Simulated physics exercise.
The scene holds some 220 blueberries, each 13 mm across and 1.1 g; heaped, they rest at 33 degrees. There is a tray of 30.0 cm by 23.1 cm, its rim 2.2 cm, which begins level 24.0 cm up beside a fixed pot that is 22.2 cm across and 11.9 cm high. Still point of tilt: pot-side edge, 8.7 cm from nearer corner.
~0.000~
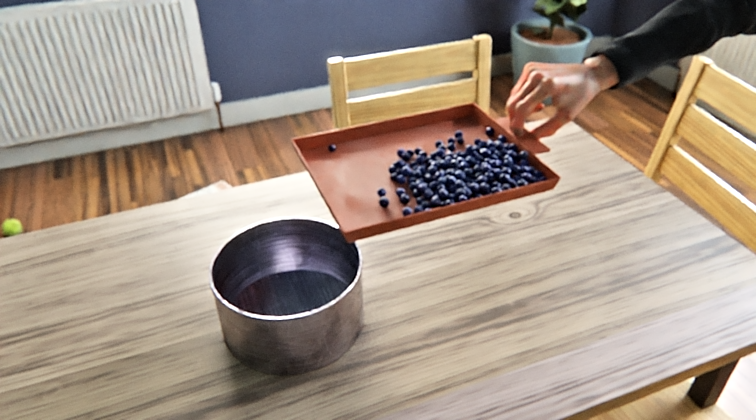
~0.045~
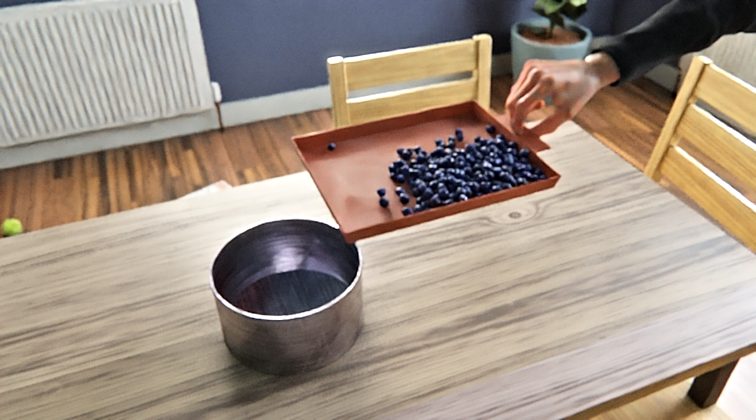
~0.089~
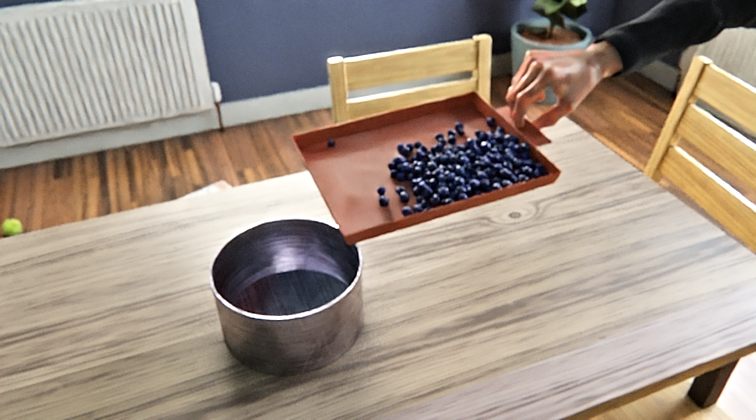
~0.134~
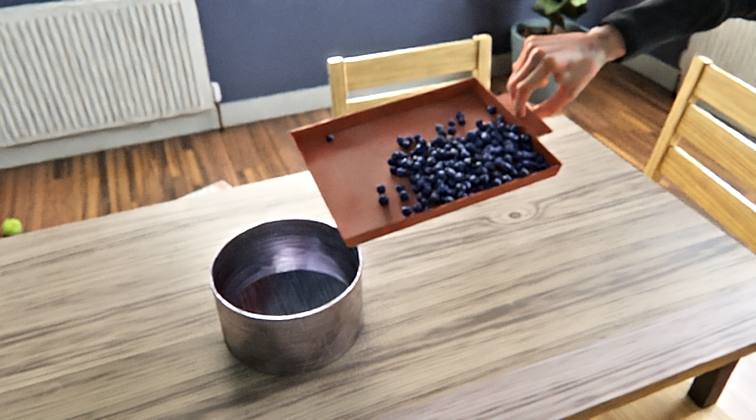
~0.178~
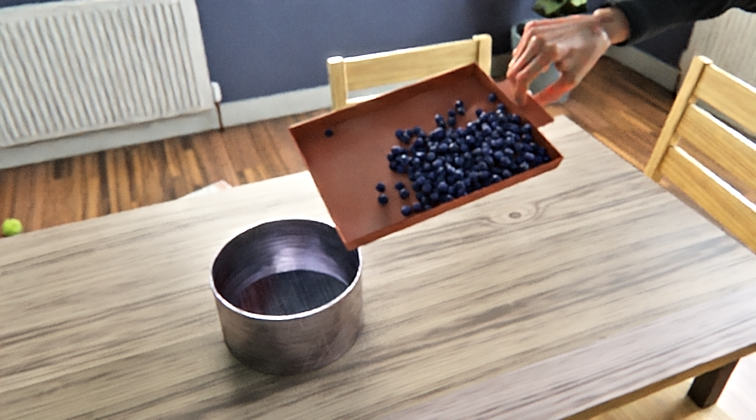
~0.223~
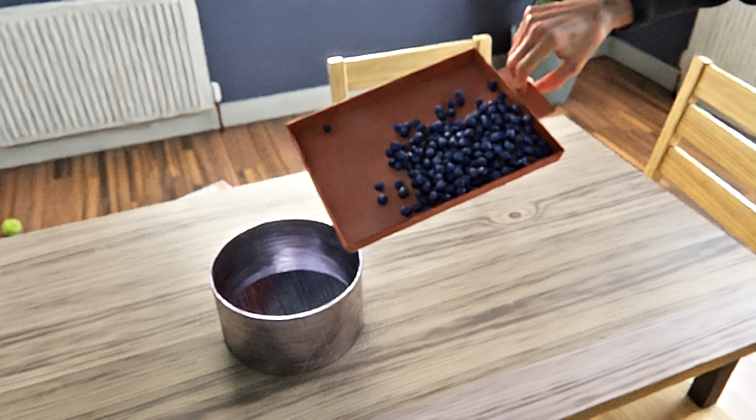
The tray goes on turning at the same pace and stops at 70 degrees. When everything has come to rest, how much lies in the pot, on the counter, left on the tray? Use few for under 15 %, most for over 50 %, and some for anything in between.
Pot: Few, counter: Most, left on the tray: Some.
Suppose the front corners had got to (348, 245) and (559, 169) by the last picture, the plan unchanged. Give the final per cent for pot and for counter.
Pot: 0, counter: 40.
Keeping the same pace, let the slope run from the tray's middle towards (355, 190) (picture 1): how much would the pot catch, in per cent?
That would be close to 40 per cent.
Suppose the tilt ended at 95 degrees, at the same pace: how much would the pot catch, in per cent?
Around 10 in a hundred.
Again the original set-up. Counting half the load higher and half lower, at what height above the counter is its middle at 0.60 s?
Median height: Approx. 30 cm.
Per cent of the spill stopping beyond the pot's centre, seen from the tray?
About 60 percent of the spill.
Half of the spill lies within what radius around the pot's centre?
That comes to near 22 cm.
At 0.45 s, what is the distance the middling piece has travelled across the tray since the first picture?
It has moved some 3 cm from its start.
After 0.45 s, tilt 45 degrees; the tray holds 100 %, the pot 0 %.
After 0.60 s, tilt 63 degrees; the tray holds 100 %, the pot 0 %.
Then, at 0.87 s, tilt 70 degrees; the tray holds 50 %, the pot 0 %.
In the end, at 2.0 s, pot 5 %, counter 65 %, tray 30 %.
